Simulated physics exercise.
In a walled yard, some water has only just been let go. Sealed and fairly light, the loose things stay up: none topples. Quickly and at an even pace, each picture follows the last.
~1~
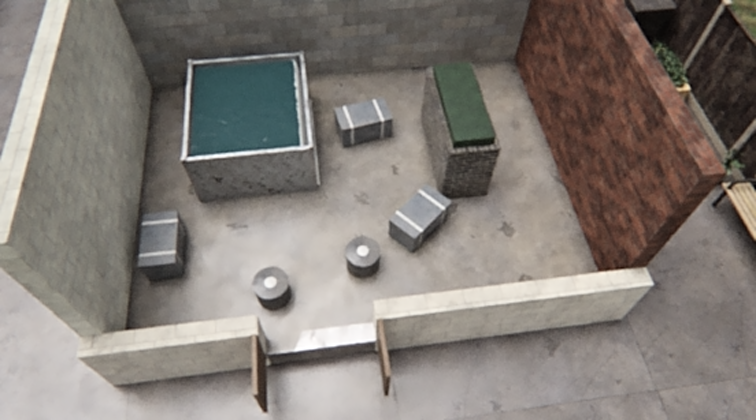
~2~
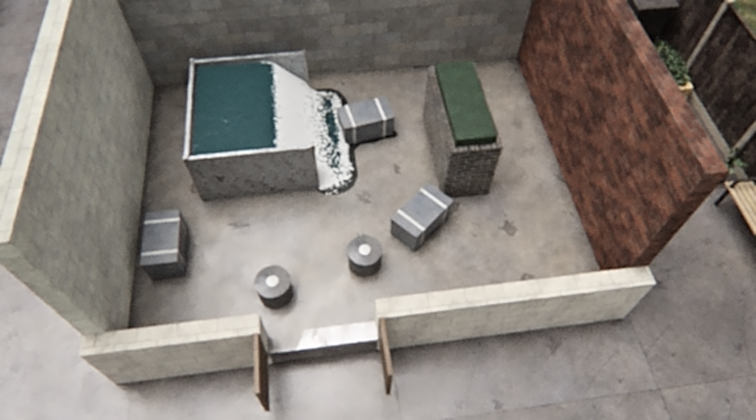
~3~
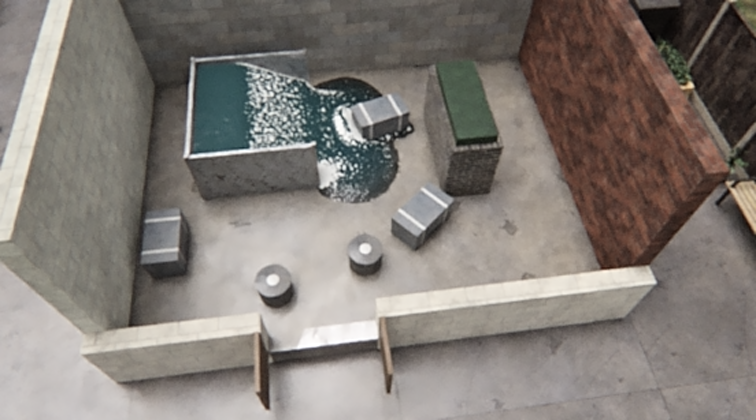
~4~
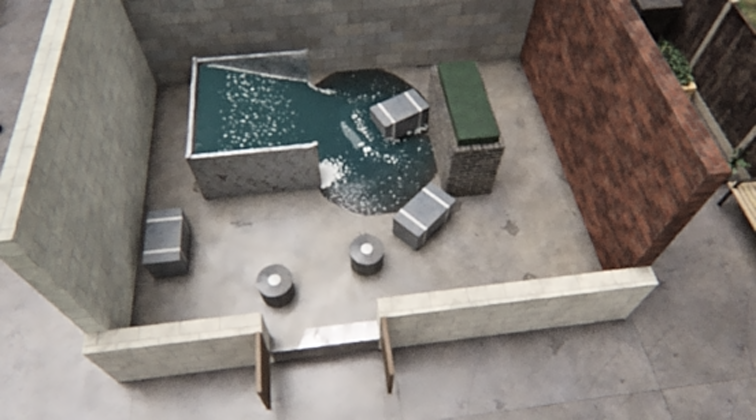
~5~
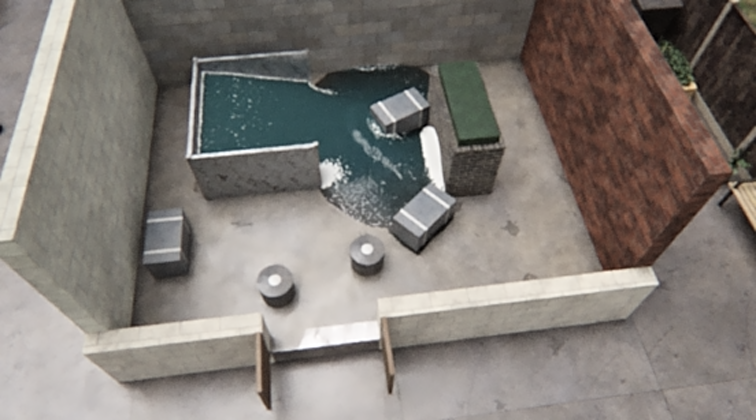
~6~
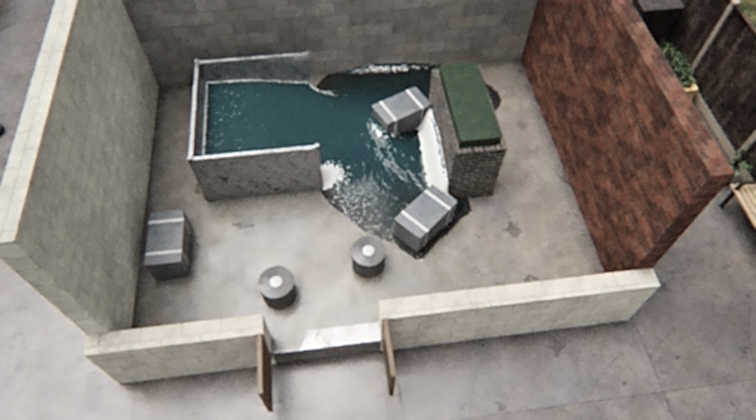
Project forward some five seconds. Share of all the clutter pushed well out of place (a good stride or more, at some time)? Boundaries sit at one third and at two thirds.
The share is at least two thirds.
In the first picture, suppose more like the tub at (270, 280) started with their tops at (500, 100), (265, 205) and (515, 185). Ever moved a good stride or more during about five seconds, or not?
The first travels far, the second sits tight and the third travels far.
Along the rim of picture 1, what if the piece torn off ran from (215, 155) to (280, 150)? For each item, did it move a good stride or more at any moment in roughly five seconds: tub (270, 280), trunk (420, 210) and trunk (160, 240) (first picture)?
First covers that distance, second stays short of it, third covers that distance.
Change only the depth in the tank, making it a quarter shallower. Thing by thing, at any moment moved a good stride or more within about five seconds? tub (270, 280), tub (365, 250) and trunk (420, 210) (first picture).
Result by item: Didn't cover it; covered it; covered it.
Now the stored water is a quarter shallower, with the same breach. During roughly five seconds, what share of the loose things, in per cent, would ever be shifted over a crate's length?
Share: Close to 60 %.
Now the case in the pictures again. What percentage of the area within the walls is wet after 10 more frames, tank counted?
About 60 percent.
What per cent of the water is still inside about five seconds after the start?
Close to 94 per cent, I think.
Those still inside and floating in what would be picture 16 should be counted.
The answer would be 2.
A moment on, 0 of 5 are well off their spots; 1 afloat.
Next, 2 of 5 are well off their spots; 2 afloat.
Later, 3 of 5 are well off their spots; 2 afloat.
In the end, 4 of 5 are well off their spots, and 4 have been at some point; 2 afloat.
